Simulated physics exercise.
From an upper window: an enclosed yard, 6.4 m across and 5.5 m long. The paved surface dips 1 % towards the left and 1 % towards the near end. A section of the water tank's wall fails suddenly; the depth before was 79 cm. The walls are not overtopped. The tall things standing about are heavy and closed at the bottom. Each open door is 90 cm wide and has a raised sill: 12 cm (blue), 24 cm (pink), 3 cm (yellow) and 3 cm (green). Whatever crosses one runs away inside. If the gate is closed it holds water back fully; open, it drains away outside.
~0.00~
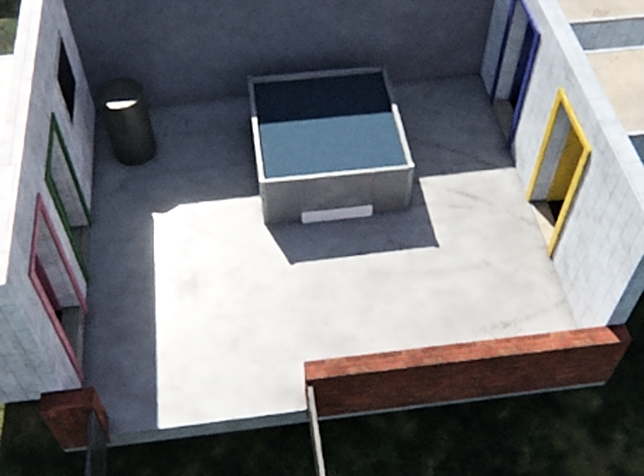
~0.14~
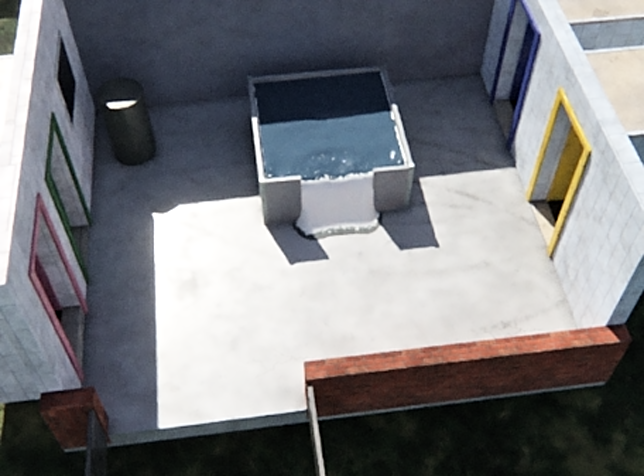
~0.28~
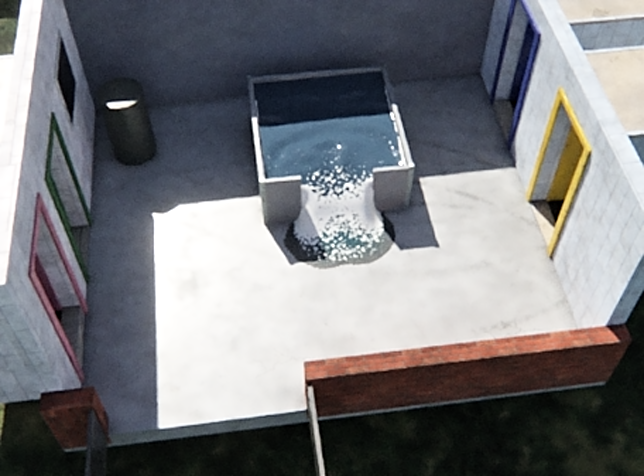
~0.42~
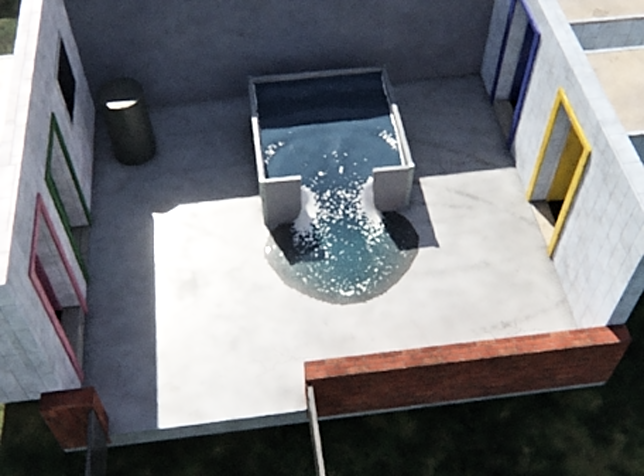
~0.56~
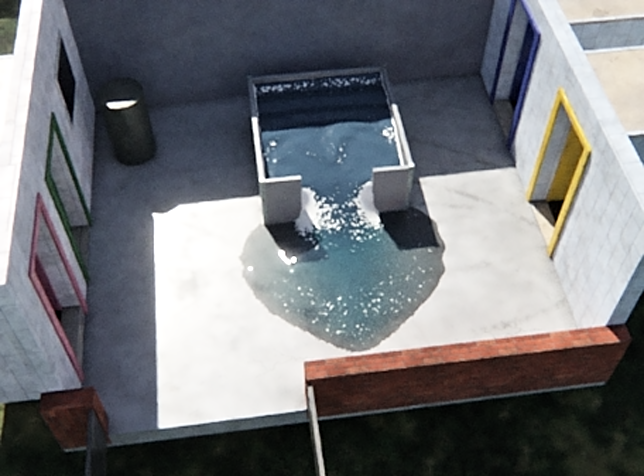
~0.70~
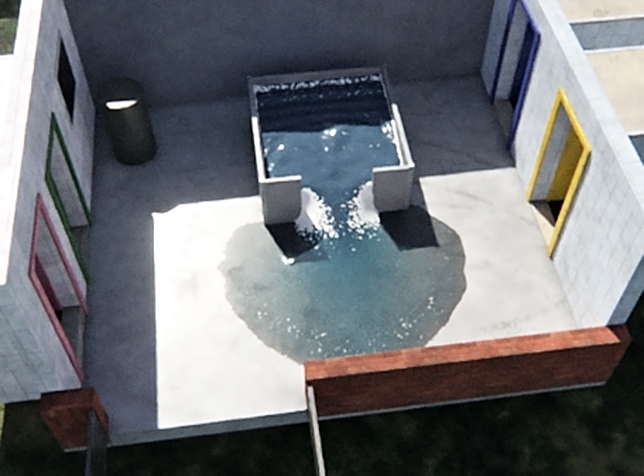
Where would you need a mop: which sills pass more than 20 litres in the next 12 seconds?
Door by door: At the blue door it does not reach the limit; at the pink door it does not reach the limit; at the yellow door it goes over the limit; at the green door it keeps below the limit.
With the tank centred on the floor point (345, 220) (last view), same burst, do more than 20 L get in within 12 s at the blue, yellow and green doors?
Then: Blue under, yellow above, green over.
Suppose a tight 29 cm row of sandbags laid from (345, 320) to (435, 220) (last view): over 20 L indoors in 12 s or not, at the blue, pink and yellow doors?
Against that limit: Blue under, pink below, yellow below.
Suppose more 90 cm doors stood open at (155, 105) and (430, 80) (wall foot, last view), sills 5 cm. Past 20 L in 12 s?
In that order: Not over, past it.
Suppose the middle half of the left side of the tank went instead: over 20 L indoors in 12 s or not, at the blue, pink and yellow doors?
Against that limit: Blue under, pink below, yellow below.
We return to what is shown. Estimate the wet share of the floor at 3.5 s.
Near 50 per cent is wet.
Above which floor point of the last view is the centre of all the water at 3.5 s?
Near (364, 239).
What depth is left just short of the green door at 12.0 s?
About 6.5 cm.
After 1.4 s water covers 35 % of the floor and is deepest (42 cm) near (343, 225); blue door not reached, pink door not reached, yellow door not reached, green door not reached.
After 2.2 s water covers 40 % of the floor and is deepest (44 cm) near (582, 356); blue door not reached, pink door not reached, yellow door not reached, green door not reached.
After 3.5 s water covers 50 % of the floor and is deepest (28 cm) near (569, 358); blue door 2 cm at the sill, 0 L in, pink door 4 cm at the sill, 0 L in, yellow door 7 cm at the sill, 4 L in, green door not reached.
After 7.0 s water covers 85 % of the floor and is deepest (15 cm) near (359, 384); blue door 6 cm at the sill, 0 L in, pink door 8 cm at the sill, 0 L in, yellow door 6 cm at the sill, 35 L in, green door 3 cm at the sill, 0 L in.
After 12.0 s water covers 100 % of the floor and is deepest (10 cm) near (330, 388); blue door 6 cm at the sill, 0 L in, pink door 7 cm at the sill, 0 L in, yellow door 7 cm at the sill, 59 L in, green door 6 cm at the sill, 4 L in.
